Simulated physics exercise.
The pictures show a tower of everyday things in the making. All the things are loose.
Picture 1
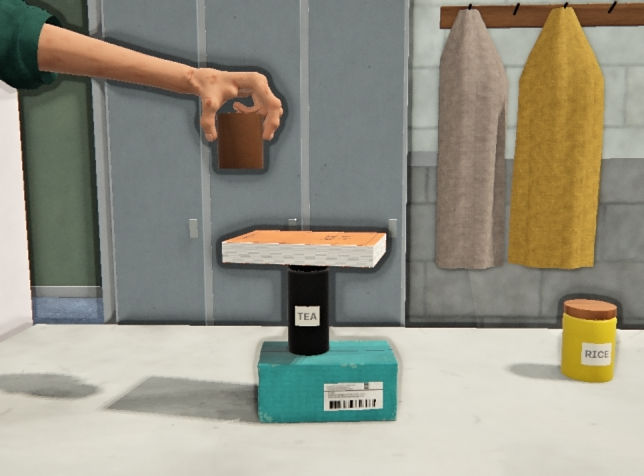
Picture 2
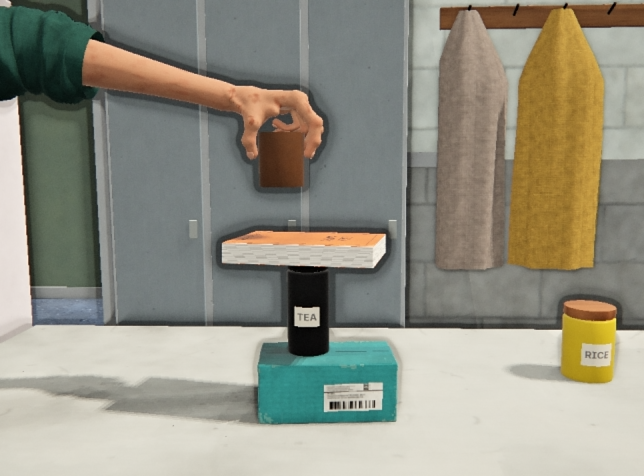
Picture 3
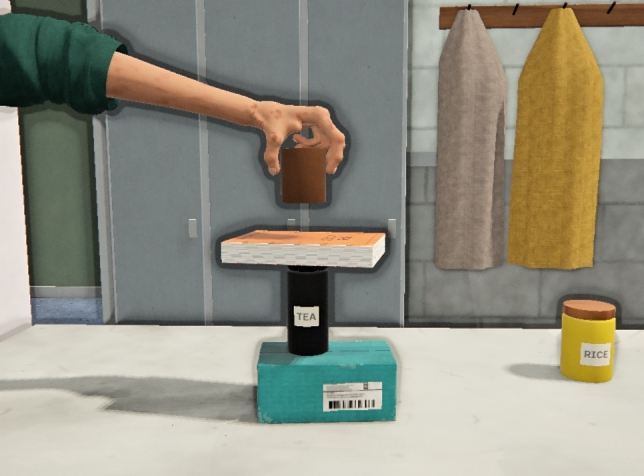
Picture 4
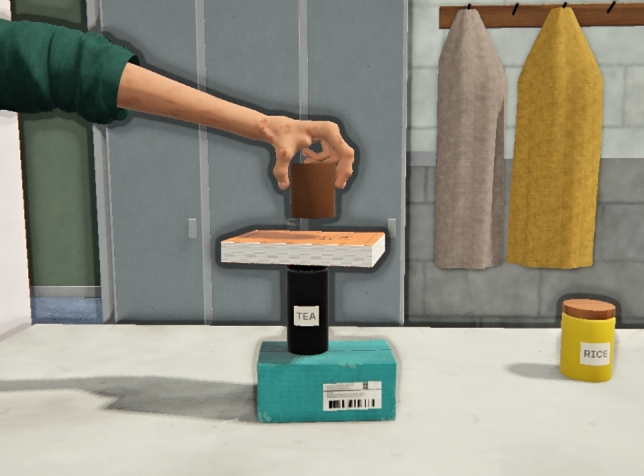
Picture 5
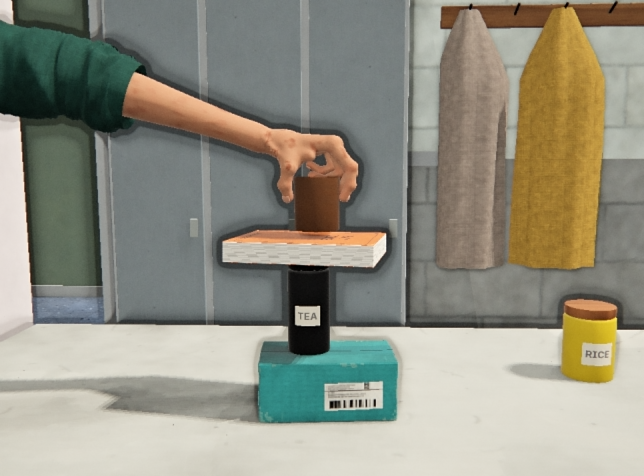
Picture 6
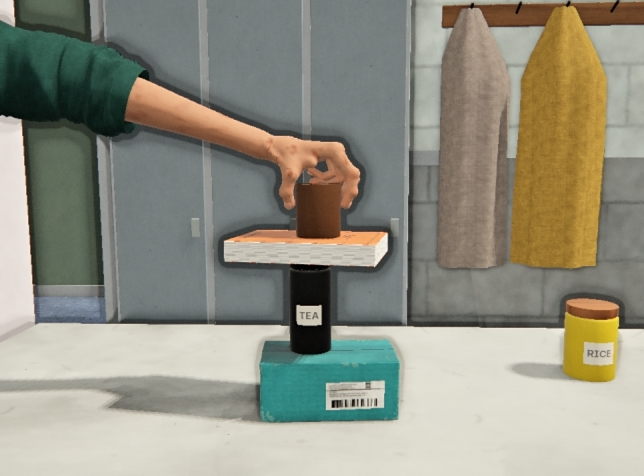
In this clip, a hand in a green sleeve moves a brown cup rightward and down, setting it on a book atop a black tea canister and turquoise box, and keeps hold of it beside a yellow rice jar standing apart.
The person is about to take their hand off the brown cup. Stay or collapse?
In the end the pile stays up.
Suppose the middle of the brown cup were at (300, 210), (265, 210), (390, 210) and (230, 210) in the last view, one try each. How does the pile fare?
First, it holds; second, it holds; third, it gives way; fourth, it gives way.
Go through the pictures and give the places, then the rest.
The first picture shows still above its spot; brown cup (240, 142); yellow jar (588, 340).
The second picture shows still above its spot; brown cup (282, 160); turquoise box (326, 380).
The third picture shows still above its spot; brown cup (303, 176); yellow jar (587, 340).
The fourth picture shows still above its spot; brown cup (313, 190); turquoise box (326, 379).
The fifth picture shows still above its spot; brown cup (317, 204); yellow jar (589, 340).
The sixth picture shows set down, still held; brown cup (318, 210); turquoise box (328, 379).
Then, 0.60 s on from there, no change.
Then, 1.50 s on from there, brown cup resting near (318, 211).
In the end, all 5 unmoved. At the end, from the last picture's camera, brown cup near (318, 211). The pile holds.
